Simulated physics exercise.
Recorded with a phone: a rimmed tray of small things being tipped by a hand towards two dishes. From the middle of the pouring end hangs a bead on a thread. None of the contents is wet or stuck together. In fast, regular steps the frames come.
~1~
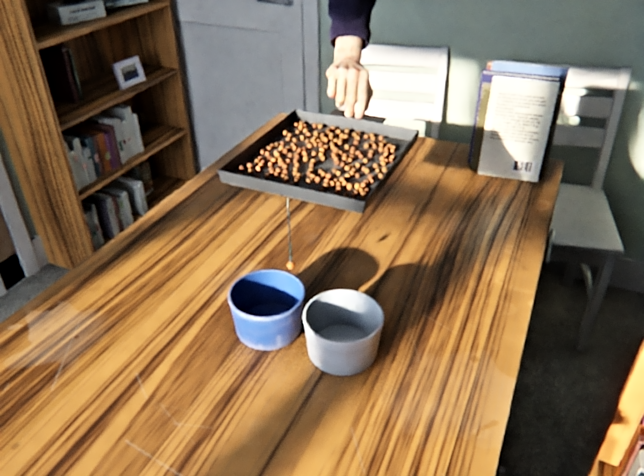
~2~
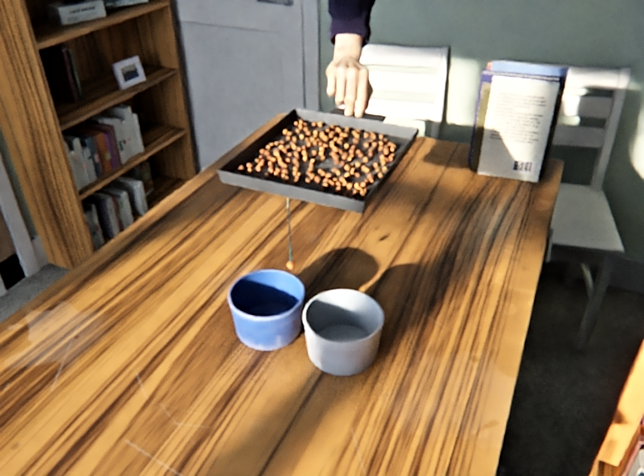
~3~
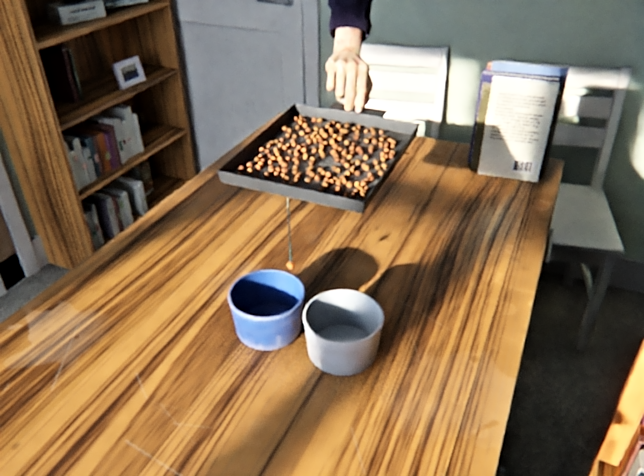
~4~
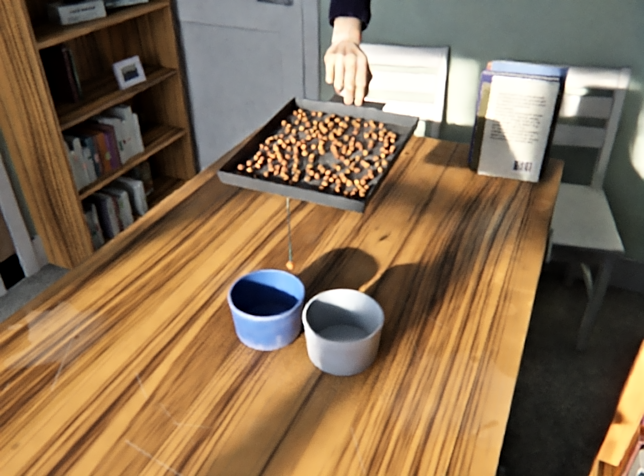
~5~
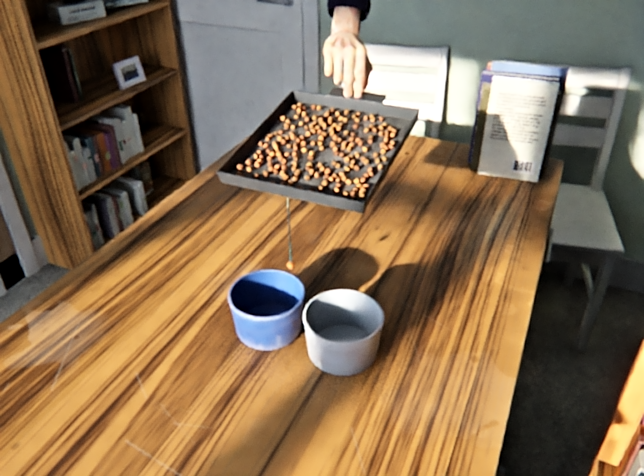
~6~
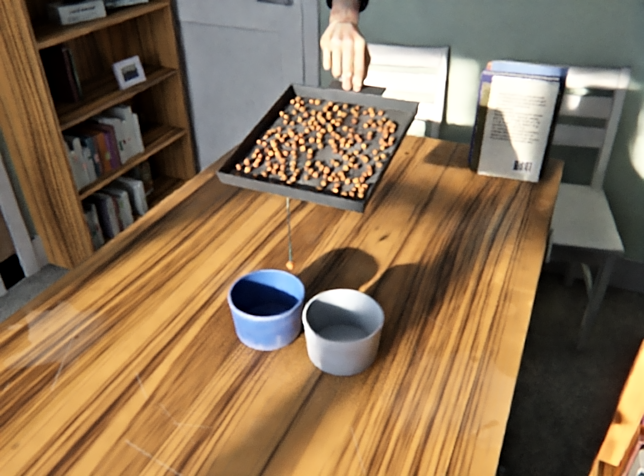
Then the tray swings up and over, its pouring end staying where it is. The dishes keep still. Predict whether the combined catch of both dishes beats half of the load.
The combined catch beats half.
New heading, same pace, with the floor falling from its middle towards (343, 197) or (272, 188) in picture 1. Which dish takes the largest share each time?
The first place favours the right of the two, the second the left of the two.
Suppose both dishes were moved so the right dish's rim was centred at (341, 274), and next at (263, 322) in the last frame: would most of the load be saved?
With the first shift the pair saves less than a half; with the second, less than a half.
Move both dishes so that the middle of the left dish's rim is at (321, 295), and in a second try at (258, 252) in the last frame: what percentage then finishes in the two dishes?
Roughly 30 % and 0 %.
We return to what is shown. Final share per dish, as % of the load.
50 percent ends in the left dish, 20 percent in the right.
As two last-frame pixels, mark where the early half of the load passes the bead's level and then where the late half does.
Around (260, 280) first; around (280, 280) second.
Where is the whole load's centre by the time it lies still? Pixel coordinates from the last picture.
Around (268, 325).
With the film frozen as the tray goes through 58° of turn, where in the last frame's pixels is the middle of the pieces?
Somewhere around pixel (288, 176) in the last picture.
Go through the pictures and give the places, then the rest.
In the first frame, corners of the pouring end near (220, 169) and (363, 200), level; middle of the load near (323, 158), cereal balls; left dish near (250, 329); right dish near (328, 354); bead on its thread near (291, 265).
In the second frame, corners of the pouring end near (220, 170) and (363, 200), level; middle of the load near (323, 157).
In the third frame, corners of the pouring end near (220, 170) and (363, 200), tipped barely, level across its low end; middle of the load near (323, 155).
In the fourth frame, corners of the pouring end near (220, 170) and (363, 201), tipped a little, level across its low end; middle of the load near (323, 151).
In the fifth frame, corners of the pouring end near (219, 171) and (362, 201), tipped a little, level across its low end; middle of the load near (322, 148).
In the sixth frame, corners of the pouring end near (219, 171) and (362, 201), tipped a little, level across its low end; middle of the load near (321, 146); left dish near (250, 329); right dish near (328, 354).
Shortly afterwards, tray tipped steeply; all but a few on the tray; only a few in the left dish; only a few outside both; only a few in the air.
Next, tray tipped right over; near two thirds on the tray; only a few in the right dish; only a few in the left dish; only a few outside both; near a third in the air.
Some moments later, tray tipped past a quarter turn; near a quarter in the right dish; near half in the left dish; near a quarter outside both.
In the end, tray tipped past a quarter turn; near a quarter in the right dish; near half in the left dish; near a quarter outside both.
